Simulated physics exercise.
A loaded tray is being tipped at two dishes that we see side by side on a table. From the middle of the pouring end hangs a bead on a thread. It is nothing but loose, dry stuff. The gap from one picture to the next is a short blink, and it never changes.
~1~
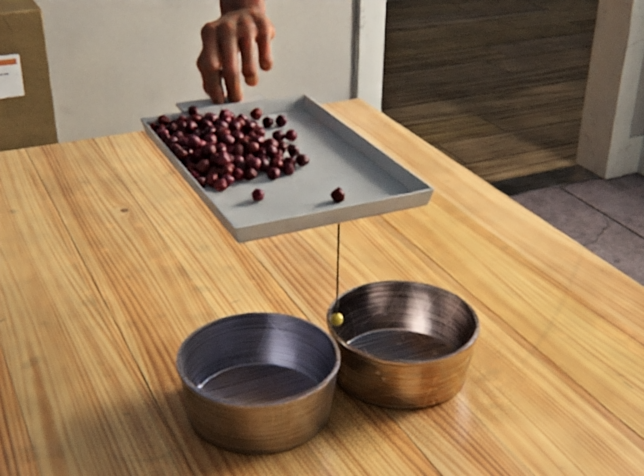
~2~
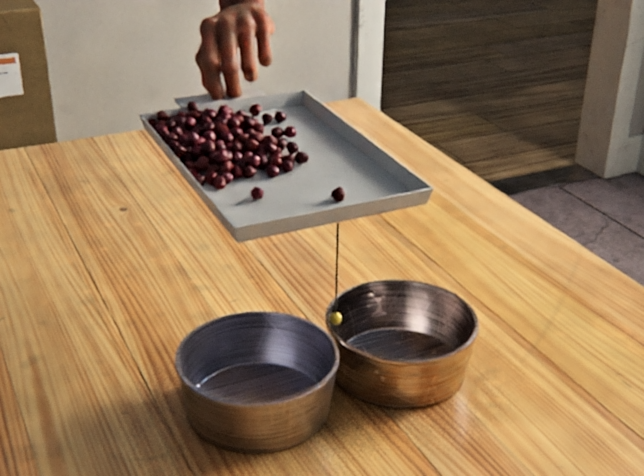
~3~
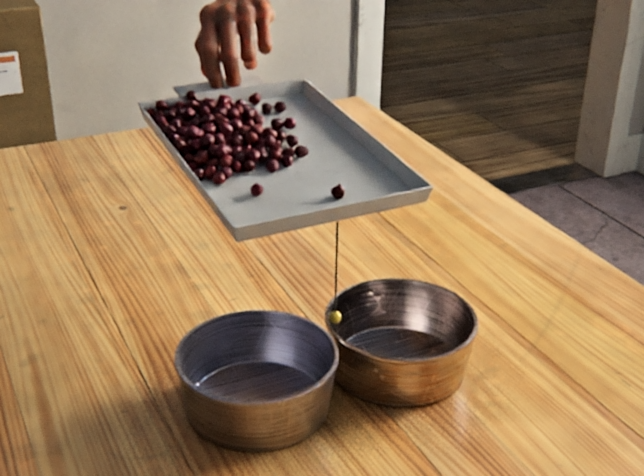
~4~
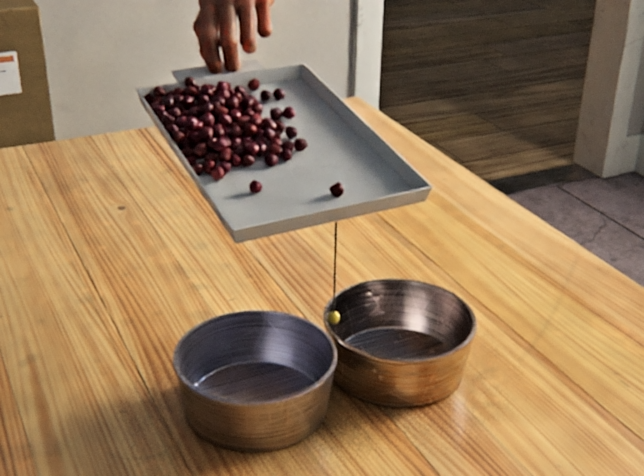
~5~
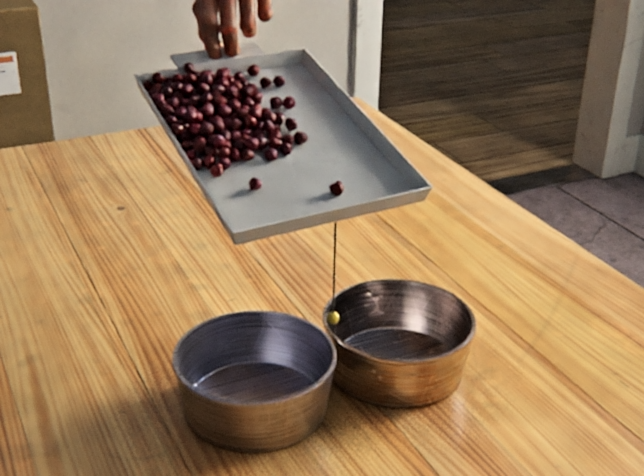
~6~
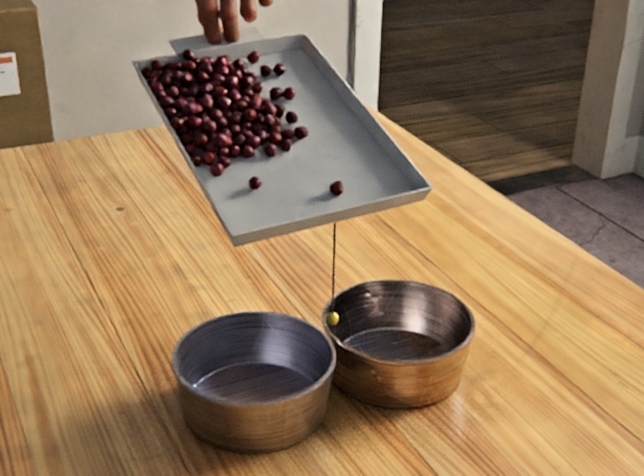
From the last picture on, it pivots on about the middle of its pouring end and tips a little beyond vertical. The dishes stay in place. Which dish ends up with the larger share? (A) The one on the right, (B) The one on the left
B, the one on the left.
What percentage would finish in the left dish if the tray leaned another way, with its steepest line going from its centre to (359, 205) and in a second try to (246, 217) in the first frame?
Roughly 0 per cent, and 100 per cent.
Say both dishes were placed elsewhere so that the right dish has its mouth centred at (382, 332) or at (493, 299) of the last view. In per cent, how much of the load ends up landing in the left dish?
60 and 30 in a hundred.
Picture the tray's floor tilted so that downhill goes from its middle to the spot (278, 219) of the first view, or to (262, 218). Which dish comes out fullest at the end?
First: The dish at left. Second: The dish at left.
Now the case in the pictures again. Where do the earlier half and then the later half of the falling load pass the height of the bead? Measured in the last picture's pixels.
It goes through near (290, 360) first, then near (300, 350).
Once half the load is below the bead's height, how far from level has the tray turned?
It is at around 90 degrees by then.
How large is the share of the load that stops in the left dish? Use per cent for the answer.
Somewhere around 50 percent, I'd say.
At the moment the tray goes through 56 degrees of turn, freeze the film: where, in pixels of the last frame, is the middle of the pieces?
(283, 195).
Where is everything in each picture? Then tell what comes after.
The first picture shows corners of the pouring end near (238, 225) and (428, 188), level; middle of the load near (221, 147), dried cherries; left dish near (290, 422); right dish near (440, 379); bead on its thread near (337, 319).
The second picture shows corners of the pouring end near (237, 224) and (427, 187), level; middle of the load near (220, 144).
The third picture shows corners of the pouring end near (237, 224) and (427, 185), tipped barely, lowest at the left corner; middle of the load near (219, 136).
The fourth picture shows corners of the pouring end near (236, 226) and (426, 185), tipped a little, lowest at the left corner; middle of the load near (218, 125).
The fifth picture shows corners of the pouring end near (236, 229) and (426, 185), tipped a little, lowest at the left corner; middle of the load near (217, 116).
The sixth picture shows corners of the pouring end near (235, 231) and (426, 185), tipped clearly, lowest at the left corner; middle of the load near (217, 106), a little on the move; left dish near (286, 421); right dish near (436, 378).
Shortly afterwards, tray tipped steeply; the bulk on the tray; only a few in the left dish; only a few in the right dish; only a few outside both; a little in the air.
Next, tray tipped right over; near a third on the tray; near a quarter in the left dish; only a few in the right dish; near a quarter outside both; a little in the air.
Some moments later, tray tipped past a quarter turn; near half in the left dish; a little in the right dish; near a third outside both.
In the end, tray tipped past a quarter turn; near half in the left dish; a little in the right dish; near a third outside both.
